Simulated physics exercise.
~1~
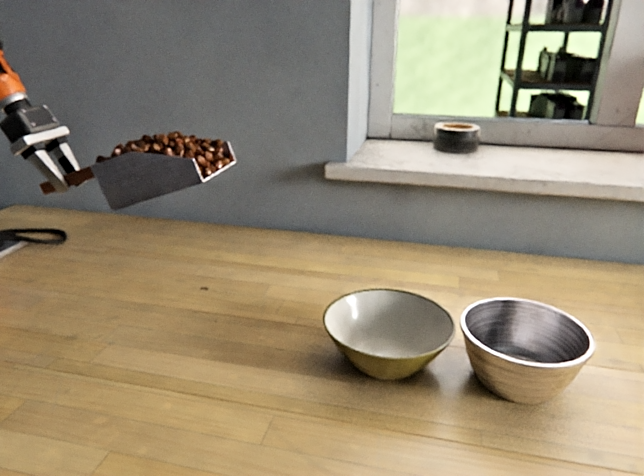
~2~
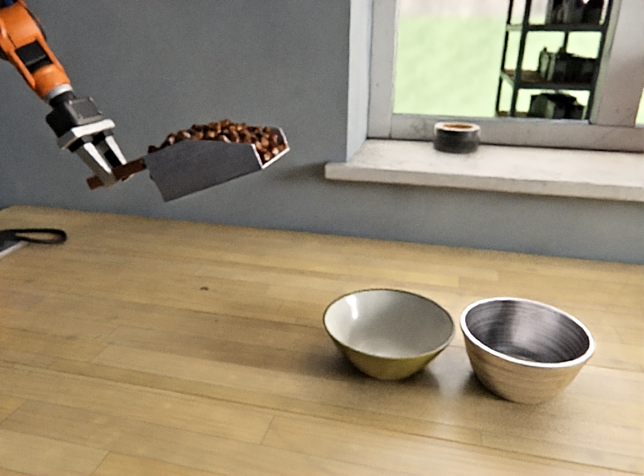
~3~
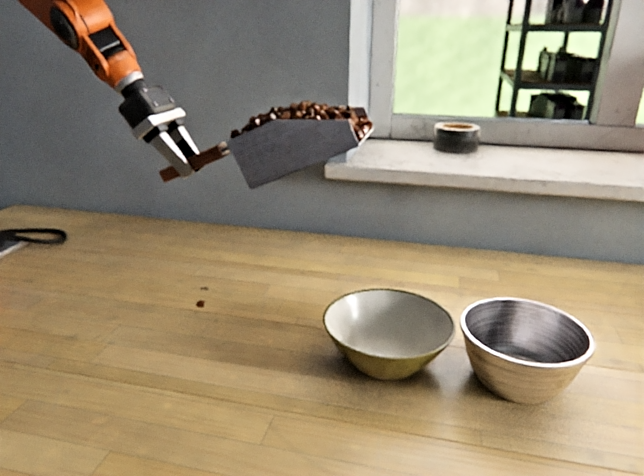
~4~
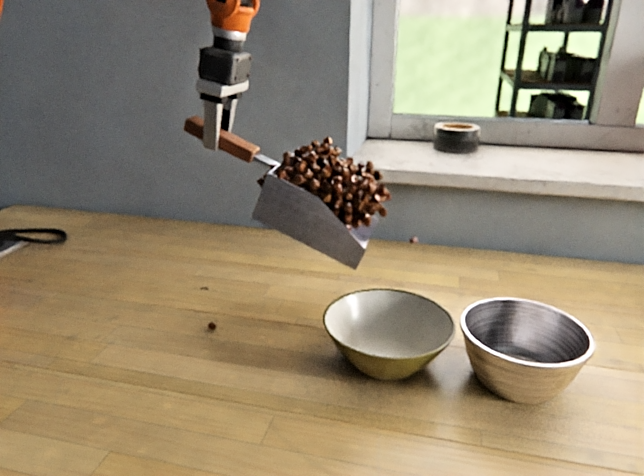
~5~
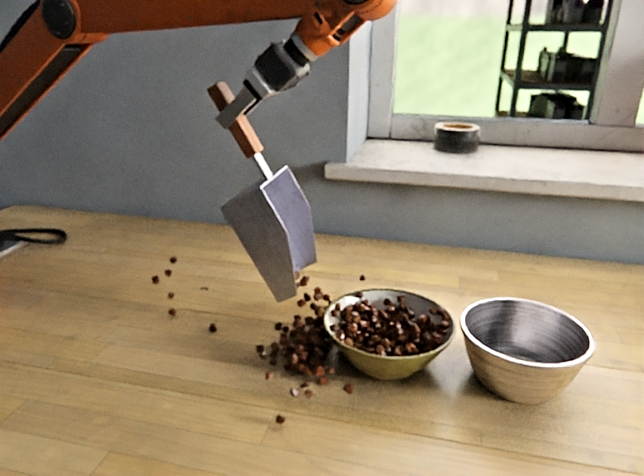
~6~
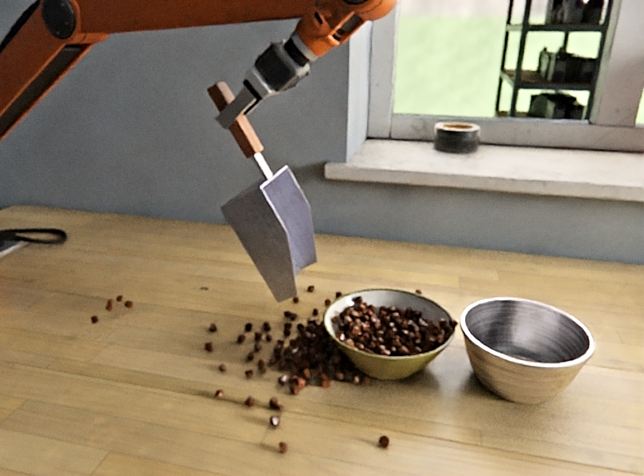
In this clip, an orange robot arm carries a scoop heaped with brown pellets rightward above a wooden table, then tips it steeply near two bowls. Most pellets land in the left bowl, while many scatter across the table around it, and the right bowl stays empty.
